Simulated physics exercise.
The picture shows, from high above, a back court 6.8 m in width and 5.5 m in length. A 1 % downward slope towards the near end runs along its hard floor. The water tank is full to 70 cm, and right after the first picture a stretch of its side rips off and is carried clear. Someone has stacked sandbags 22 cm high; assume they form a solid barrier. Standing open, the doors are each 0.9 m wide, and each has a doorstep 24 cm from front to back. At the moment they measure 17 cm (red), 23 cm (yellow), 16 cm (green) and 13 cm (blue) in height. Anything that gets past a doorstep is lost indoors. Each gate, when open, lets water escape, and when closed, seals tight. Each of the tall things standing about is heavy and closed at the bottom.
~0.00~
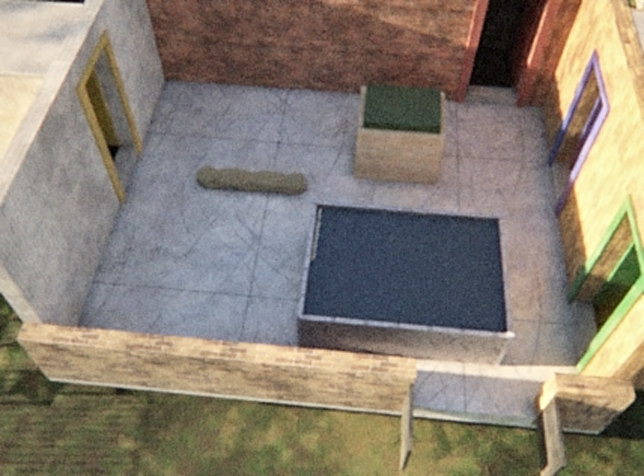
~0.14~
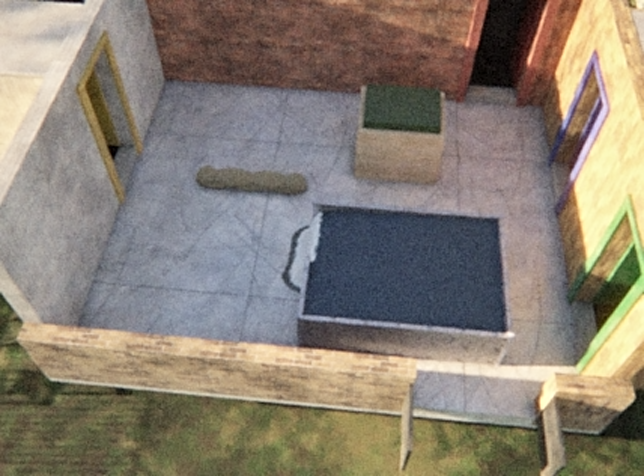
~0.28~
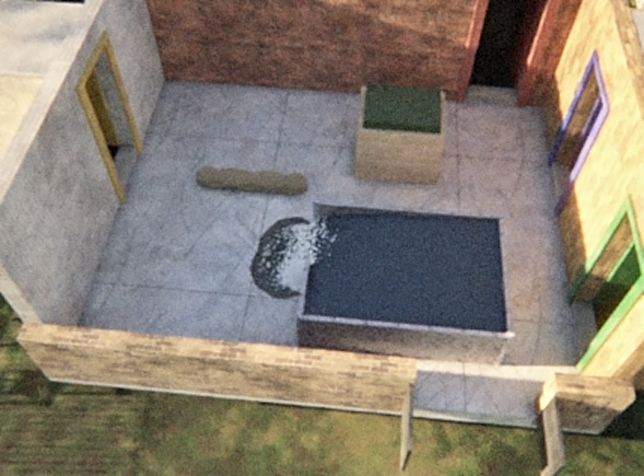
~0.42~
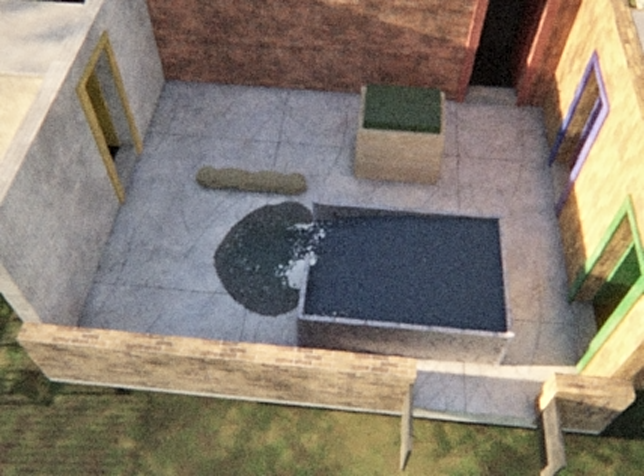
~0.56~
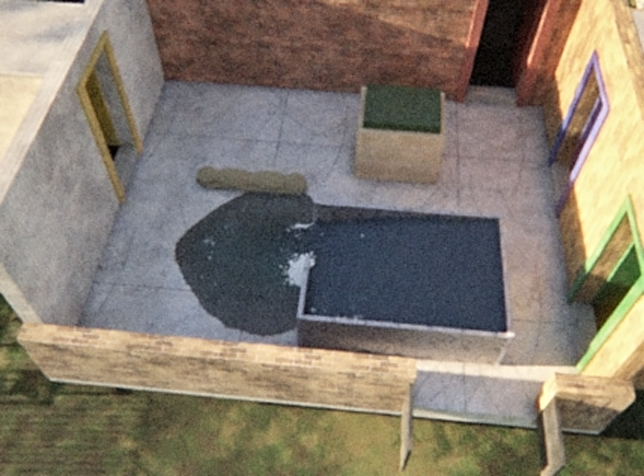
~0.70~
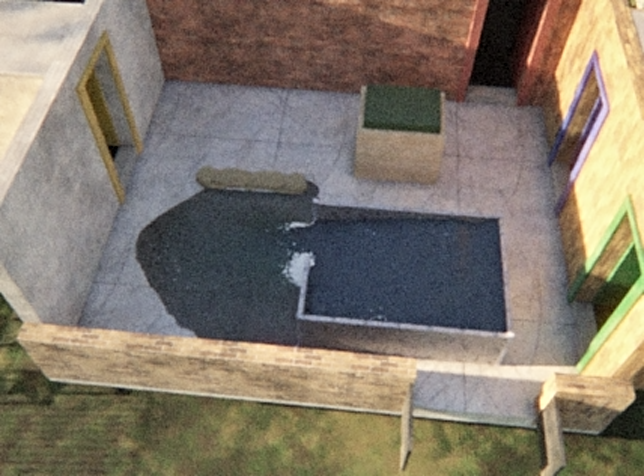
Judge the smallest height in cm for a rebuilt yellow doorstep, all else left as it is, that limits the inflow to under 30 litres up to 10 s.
Roughly 26 cm at the least.
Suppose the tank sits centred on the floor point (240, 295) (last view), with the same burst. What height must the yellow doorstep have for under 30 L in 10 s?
Minimum: Approx. 10.0 cm.
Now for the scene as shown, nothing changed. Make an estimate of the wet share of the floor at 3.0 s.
35 %.
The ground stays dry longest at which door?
Last: Blue.
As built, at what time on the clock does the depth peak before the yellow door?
The depth peaks at about 2.2 seconds.
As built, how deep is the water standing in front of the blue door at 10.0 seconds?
Depth: Near 8.0 cm.
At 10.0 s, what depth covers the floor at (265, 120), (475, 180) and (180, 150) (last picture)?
Respectively 5 cm, 5 cm and 6 cm.
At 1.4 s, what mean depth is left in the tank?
About 53 centimetres.
After 1.4 s water covers 25 % of the floor, deepest (38 cm) near (300, 251); 26 cm at the yellow door, 0 litres in over its 23 cm doorstep.
After 3.0 s water covers 35 % of the floor, deepest (36 cm) near (123, 198); 26 cm at the yellow door, 34 litres in over its 23 cm doorstep.
After 10.0 s water covers 95 % of the floor, deepest (18 cm) near (67, 355); 11 cm at the yellow door, 52 litres in over its 23 cm doorstep.
At the yellow door as built, the water arrived by 1.2 s and peaked near 29 cm at 2.2 s.
Run again over the same 10 s with other heights there, 71 litres in over 21 cm, 18 litres over 28.5 cm. The limit of 30 litres is kept from about 26 cm up.
